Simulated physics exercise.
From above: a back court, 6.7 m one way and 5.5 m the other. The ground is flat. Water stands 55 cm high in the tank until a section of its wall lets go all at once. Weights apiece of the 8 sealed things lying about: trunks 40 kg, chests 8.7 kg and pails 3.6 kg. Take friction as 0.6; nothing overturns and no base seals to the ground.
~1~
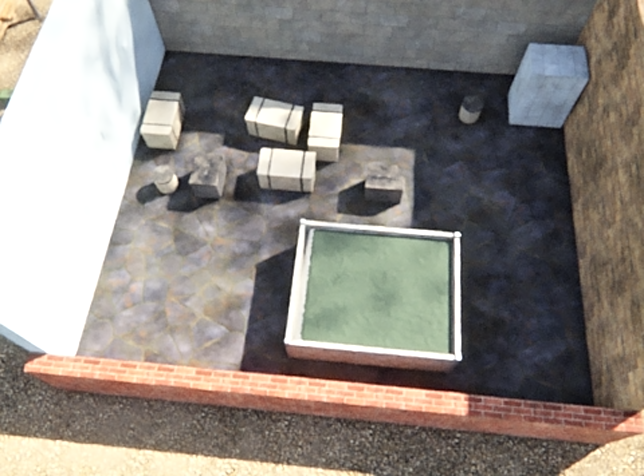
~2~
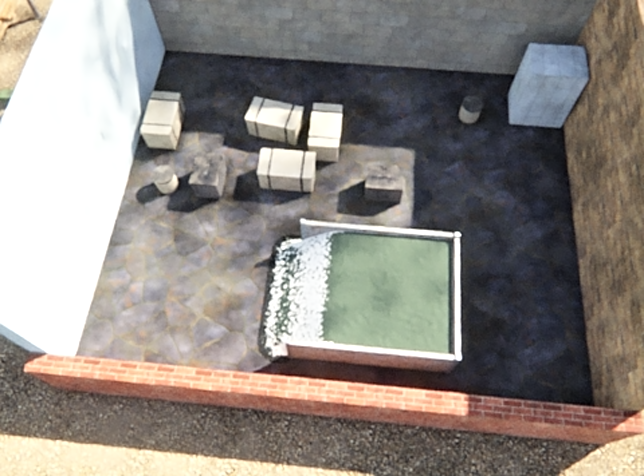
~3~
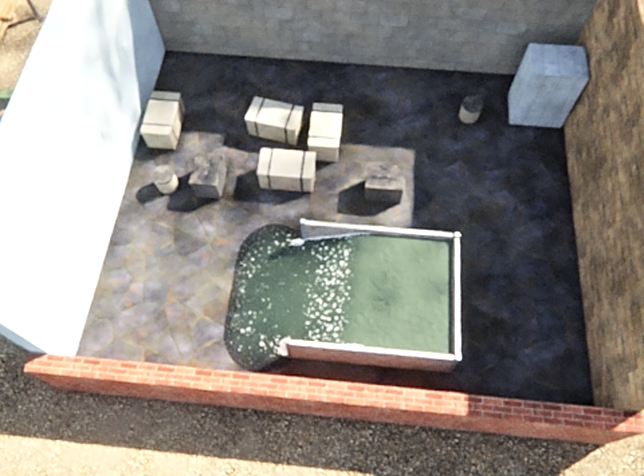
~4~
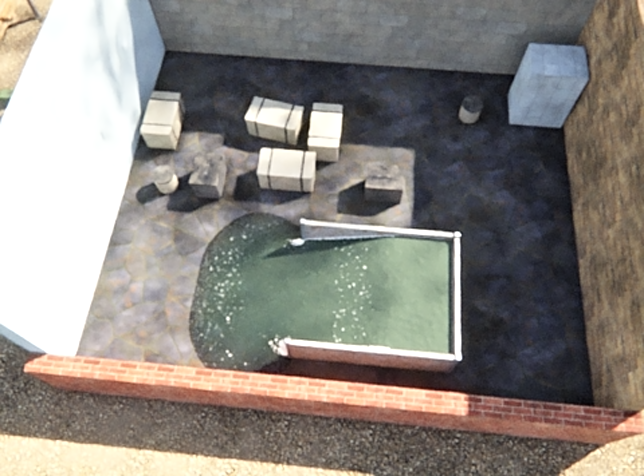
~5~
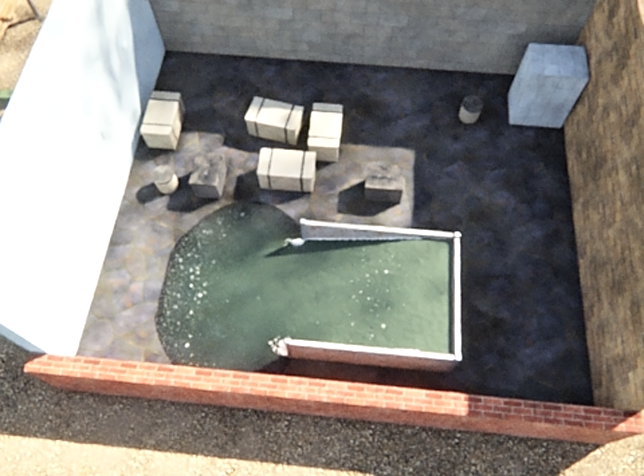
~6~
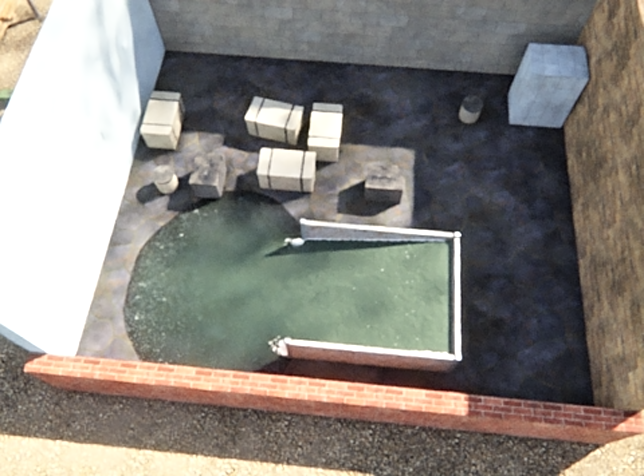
Green water bursts from the open left end of a white-rimmed tank in a walled back court, seen from above by a still camera. Pale chests and small pails stand toward the upper left, with another pail and a blue-grey block at upper right. White froth leads the water out, then thins to specks as a rounded pool widens leftward across the dark ground, while the chests stay put.
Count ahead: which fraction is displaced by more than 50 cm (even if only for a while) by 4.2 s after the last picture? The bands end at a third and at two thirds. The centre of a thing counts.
That comes to one to two thirds.
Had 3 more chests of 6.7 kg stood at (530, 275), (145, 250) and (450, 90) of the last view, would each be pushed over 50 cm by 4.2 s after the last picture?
In that order: Short of it, over, short of it.
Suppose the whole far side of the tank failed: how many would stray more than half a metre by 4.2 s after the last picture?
Then 4.
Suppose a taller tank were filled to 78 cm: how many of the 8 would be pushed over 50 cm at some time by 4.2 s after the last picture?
In that case 4 of them.
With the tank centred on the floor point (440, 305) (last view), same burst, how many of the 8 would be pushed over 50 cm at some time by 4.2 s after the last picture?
Then 3.
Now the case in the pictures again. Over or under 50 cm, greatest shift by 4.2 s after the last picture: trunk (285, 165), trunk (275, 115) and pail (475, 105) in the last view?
In turn: Less, under, under.
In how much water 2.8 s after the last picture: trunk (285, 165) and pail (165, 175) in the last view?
Roughly 1 and 13 cm.
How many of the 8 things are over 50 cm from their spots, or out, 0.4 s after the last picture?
By then 0.
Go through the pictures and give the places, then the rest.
The first frame shows a trunk at (161, 112), on the bottom; a trunk at (326, 125), on the bottom; water covers 3.0 m2; 0 of 8 have shifted.
The second frame shows a trunk at (161, 112) rests on the ground; a trunk at (326, 125), on the bottom; 3.8 m2 under water; 0 of 8 have shifted.
The third frame shows a trunk at (161, 112) rests on the ground; a trunk at (326, 125), on the bottom; 4.8 m2 under water; 0 of 8 have shifted.
The fourth frame shows a trunk at (161, 112), on the bottom; a trunk at (326, 125) rests on the ground; water covers 6.1 m2; 0 of 8 have shifted.
The fifth frame shows a trunk at (161, 112), on the bottom; a trunk at (326, 125) rests on the ground; 7.3 m2 under water; 0 of 8 have shifted.
The sixth frame shows a trunk at (161, 112), on the bottom; a trunk at (326, 125) rests on the ground; 8.7 m2 under water; 0 of 8 have shifted.
Then, 0.4 s after the last picture 0 of 8 are over 50 cm from their spots; 0 afloat.
Then, 1.5 s after the last picture 2 of 8 are over 50 cm from their spots; 2 afloat.
Then, 2.8 s after the last picture 3 of 8 are over 50 cm from their spots; 2 afloat.
Then, 4.2 s after the last picture 3 of 8 are over 50 cm from their spots, and 3 have been at some point; 3 afloat.
